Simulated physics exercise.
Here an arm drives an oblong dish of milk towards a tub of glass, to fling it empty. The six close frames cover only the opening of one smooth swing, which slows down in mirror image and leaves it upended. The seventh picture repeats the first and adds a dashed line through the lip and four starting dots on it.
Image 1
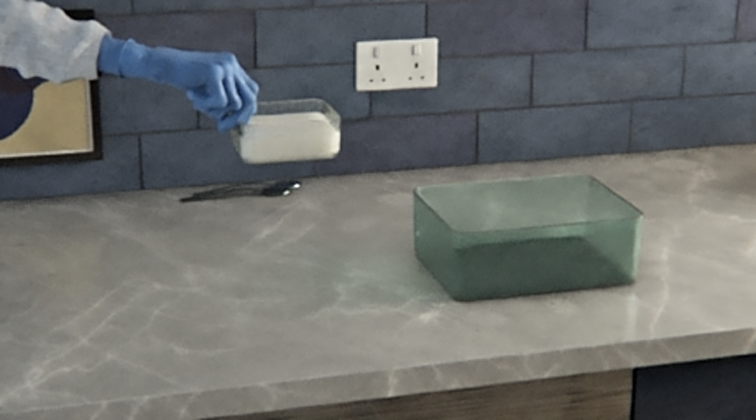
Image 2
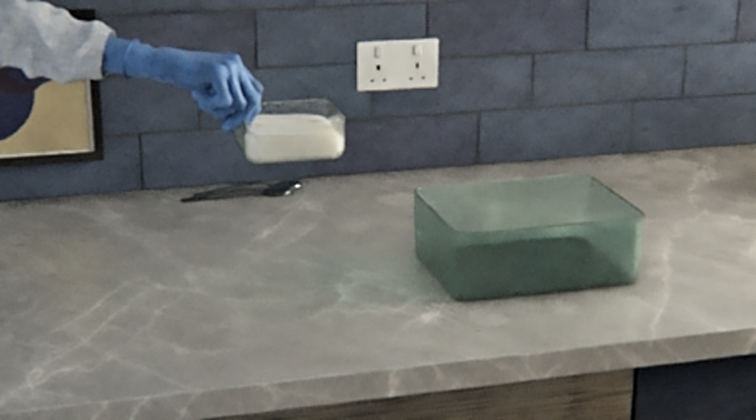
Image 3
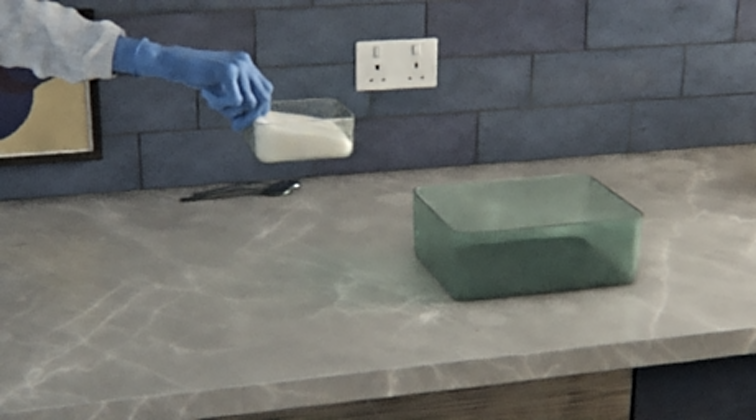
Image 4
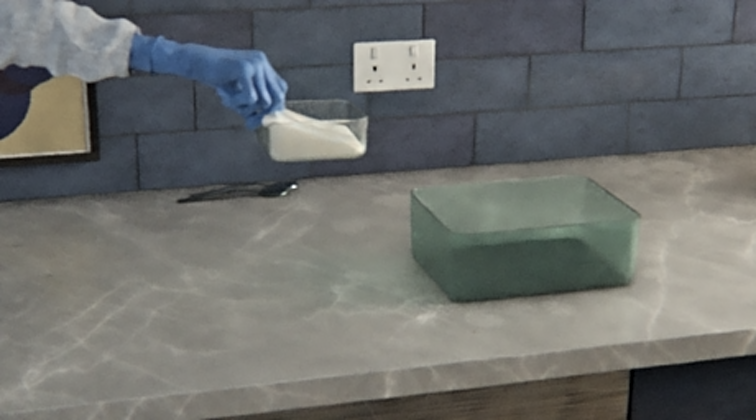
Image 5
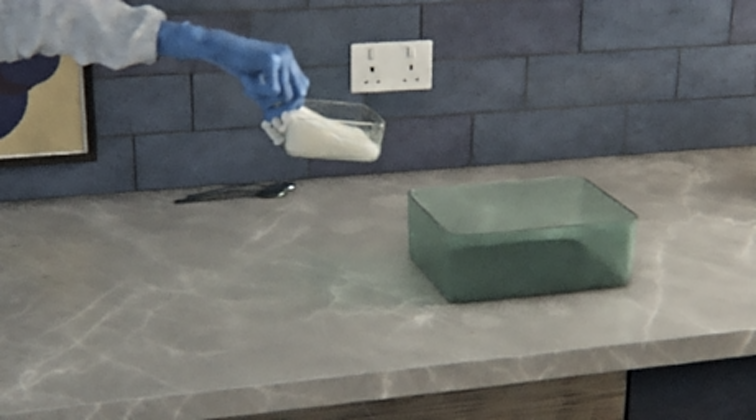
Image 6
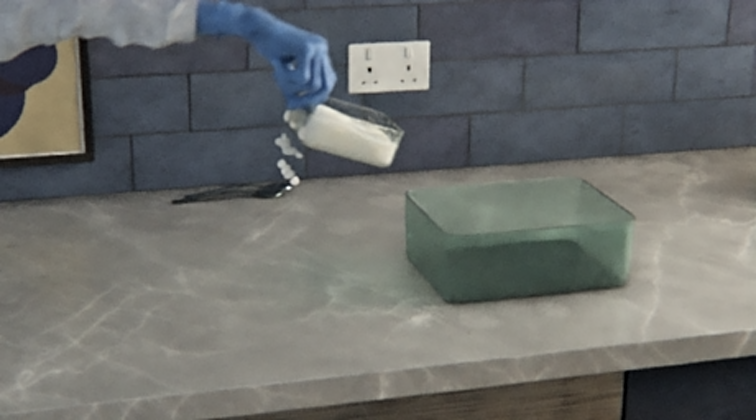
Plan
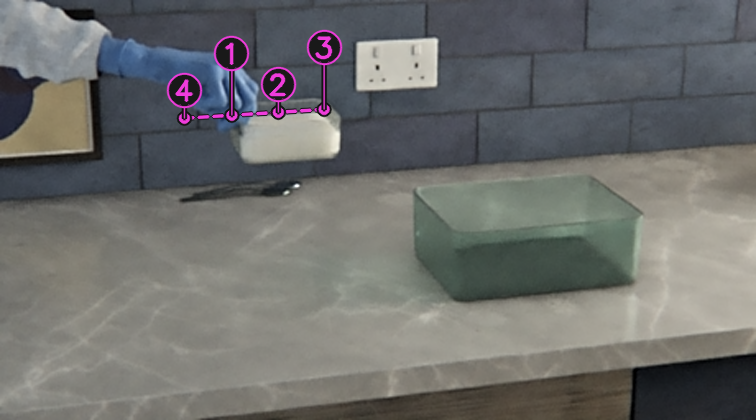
A blue-gloved hand carried a clear oblong dish of milk rightward above a marble counter holding a green glass tub, then tilted it, and white blobs dropped from the dish's left end.
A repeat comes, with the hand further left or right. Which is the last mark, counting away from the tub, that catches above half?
I would pick spot 2.
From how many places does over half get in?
Two of them.
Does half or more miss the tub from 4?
Yes.
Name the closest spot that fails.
1.
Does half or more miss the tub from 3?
No, that is safe.
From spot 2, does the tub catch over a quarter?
Yes, clearly.
On the marked copy, 1 at (231, 115); 2 at (278, 112); 3 at (324, 109); 4 at (184, 118).
For spot 1, about 25 % lands in the tub, 71 % falls short and 4 % goes beside or beyond.
For spot 2, about 69 % lands in the tub, 27 % falls short and 5 % goes beside or beyond.
For spot 3, about 83 % lands in the tub, 10 % falls short and 7 % goes beside or beyond.
For spot 4, about 0 % lands in the tub, 98 % falls short.
